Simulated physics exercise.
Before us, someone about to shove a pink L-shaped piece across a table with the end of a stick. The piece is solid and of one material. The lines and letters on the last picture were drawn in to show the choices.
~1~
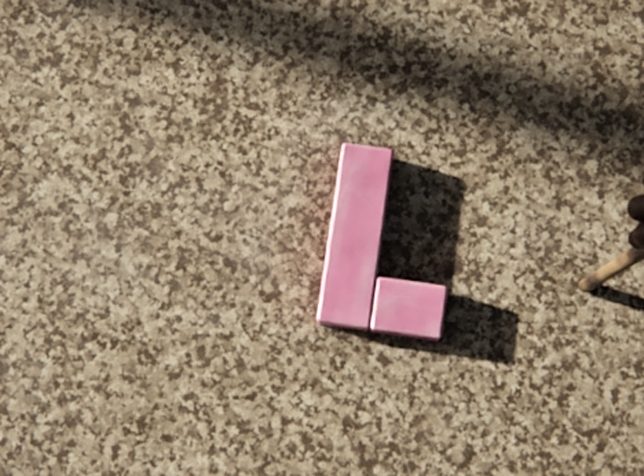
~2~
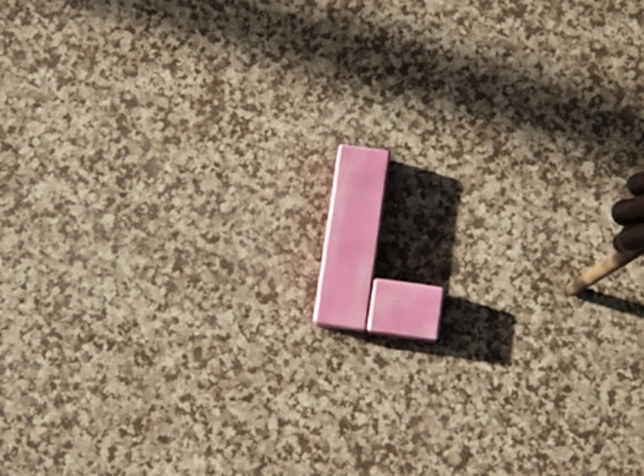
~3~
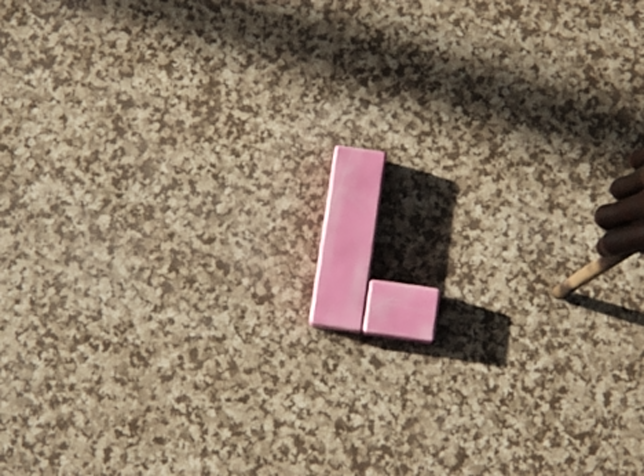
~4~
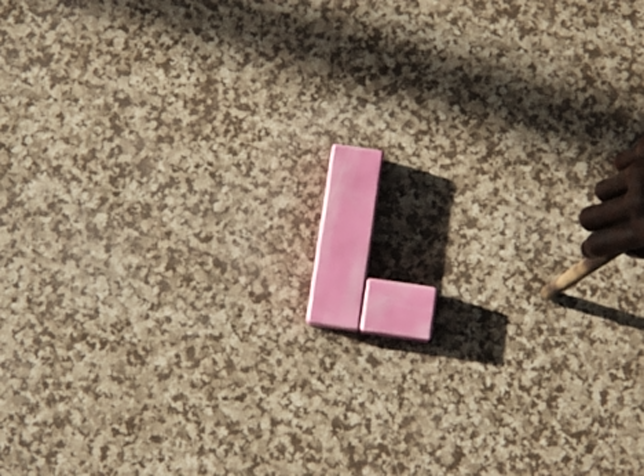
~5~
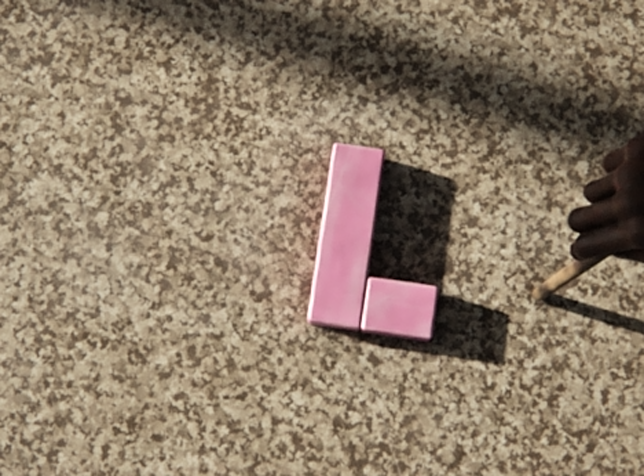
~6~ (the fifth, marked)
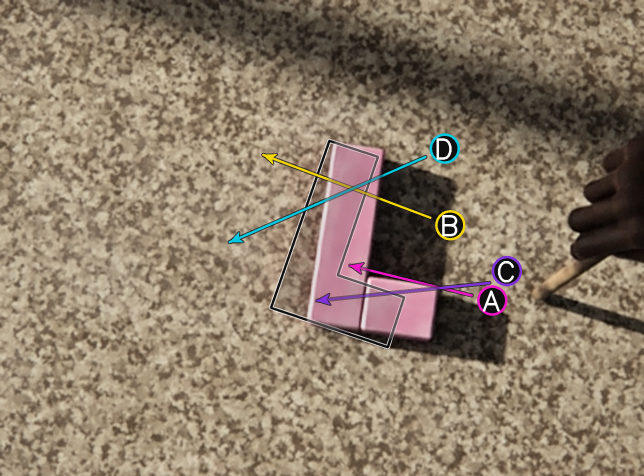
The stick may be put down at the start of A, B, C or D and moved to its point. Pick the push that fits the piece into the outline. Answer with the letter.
Choose stroke A.
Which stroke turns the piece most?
D.
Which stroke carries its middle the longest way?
Stroke D.
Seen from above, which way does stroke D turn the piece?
On that stroke, anticlockwise.
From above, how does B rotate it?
Anticlockwise.
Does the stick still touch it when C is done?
Yes.
On the marked copy, A from (472, 296) to (350, 265); B from (431, 218) to (263, 155); C from (490, 283) to (317, 301); D from (426, 157) to (230, 242).
Taking A. A third of the way, foot of the stick (426, 284), piece (345, 234).
Two thirds of the way, foot of the stick (382, 274), piece (345, 234).
When it is over, foot of the stick (350, 266), piece (327, 225); it fills the outline.
As for the rest, B leaves the piece out of the outline, at (296, 242); C leaves the piece out of the outline, at (314, 251); D leaves the piece out of the outline, at (272, 294).
